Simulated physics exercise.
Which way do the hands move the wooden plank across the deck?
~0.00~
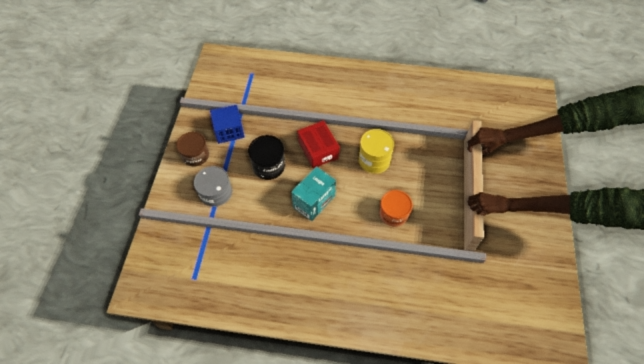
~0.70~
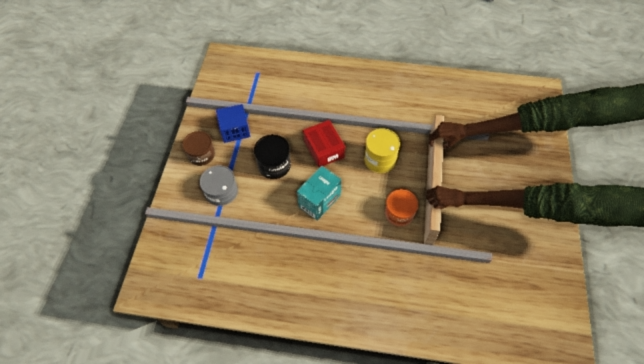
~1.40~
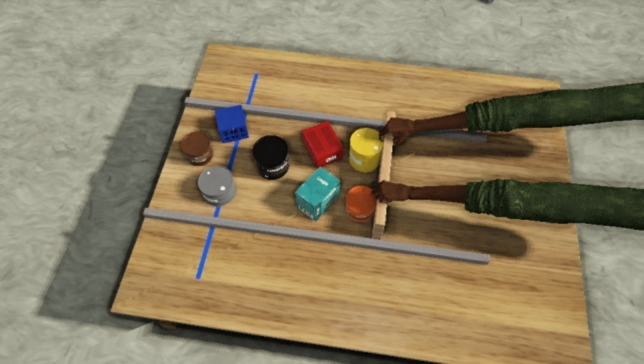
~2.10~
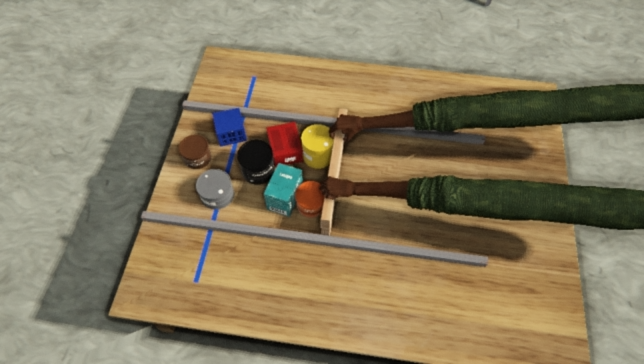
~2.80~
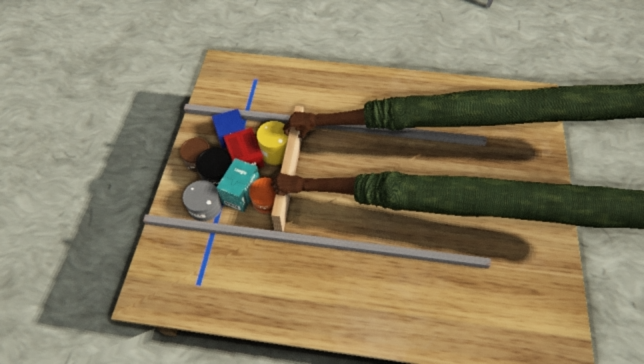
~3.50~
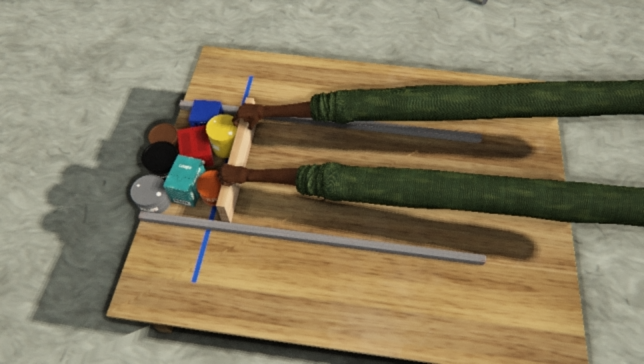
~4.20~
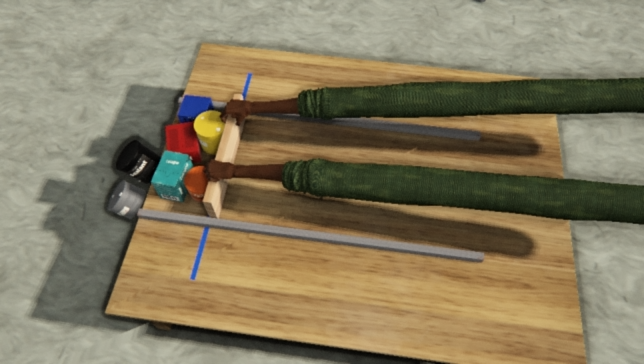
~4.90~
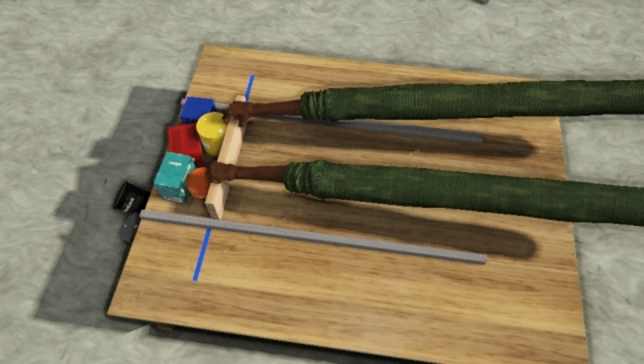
They push it to the left, along the rails toward the strip of blue tape.
